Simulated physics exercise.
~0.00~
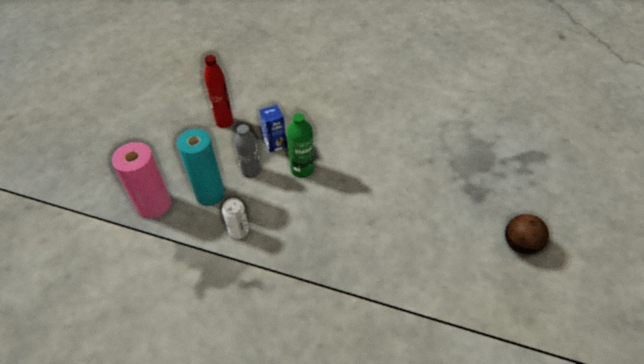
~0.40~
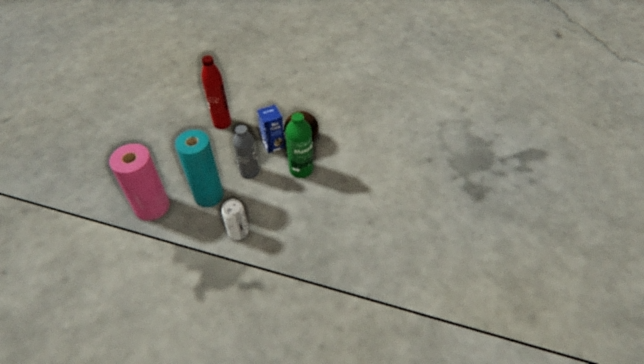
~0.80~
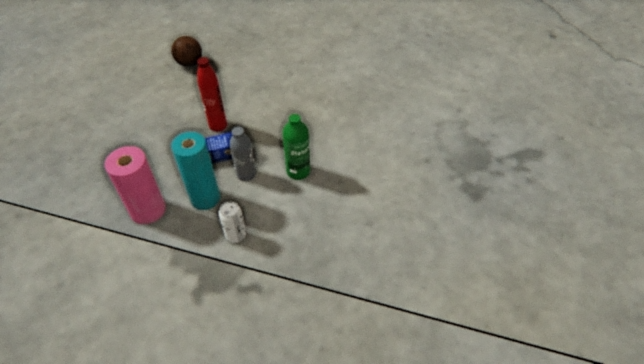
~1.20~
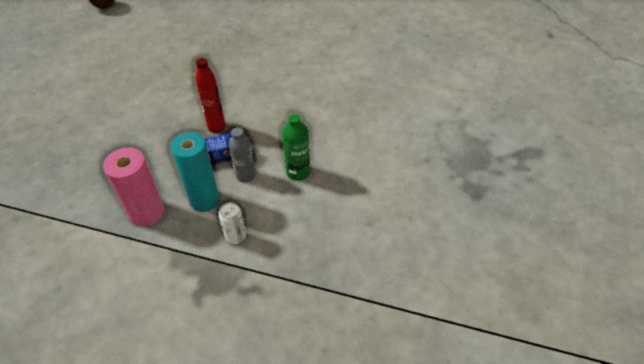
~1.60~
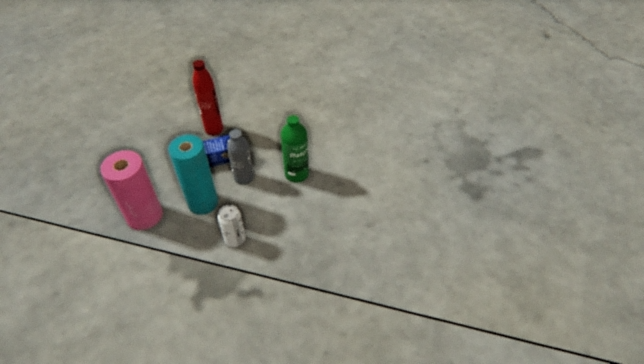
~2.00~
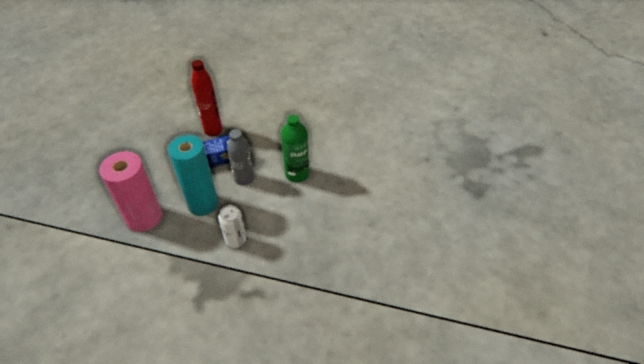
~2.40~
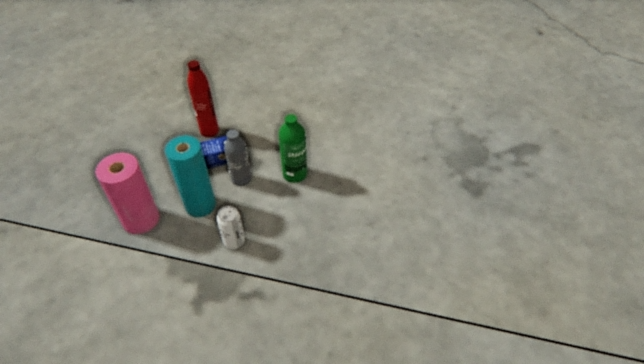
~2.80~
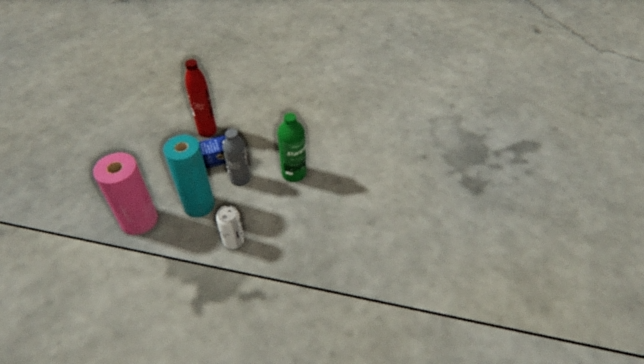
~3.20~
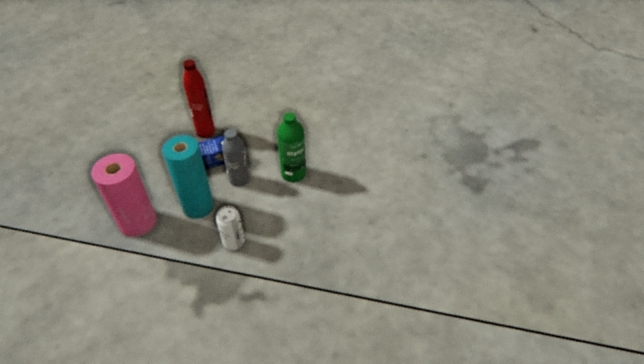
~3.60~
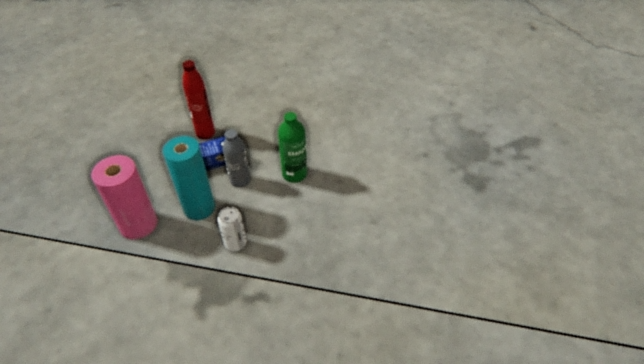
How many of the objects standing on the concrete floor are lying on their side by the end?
Only one of them ends up on its side, the blue carton, while the bottles, the rolls and the white can are still upright.
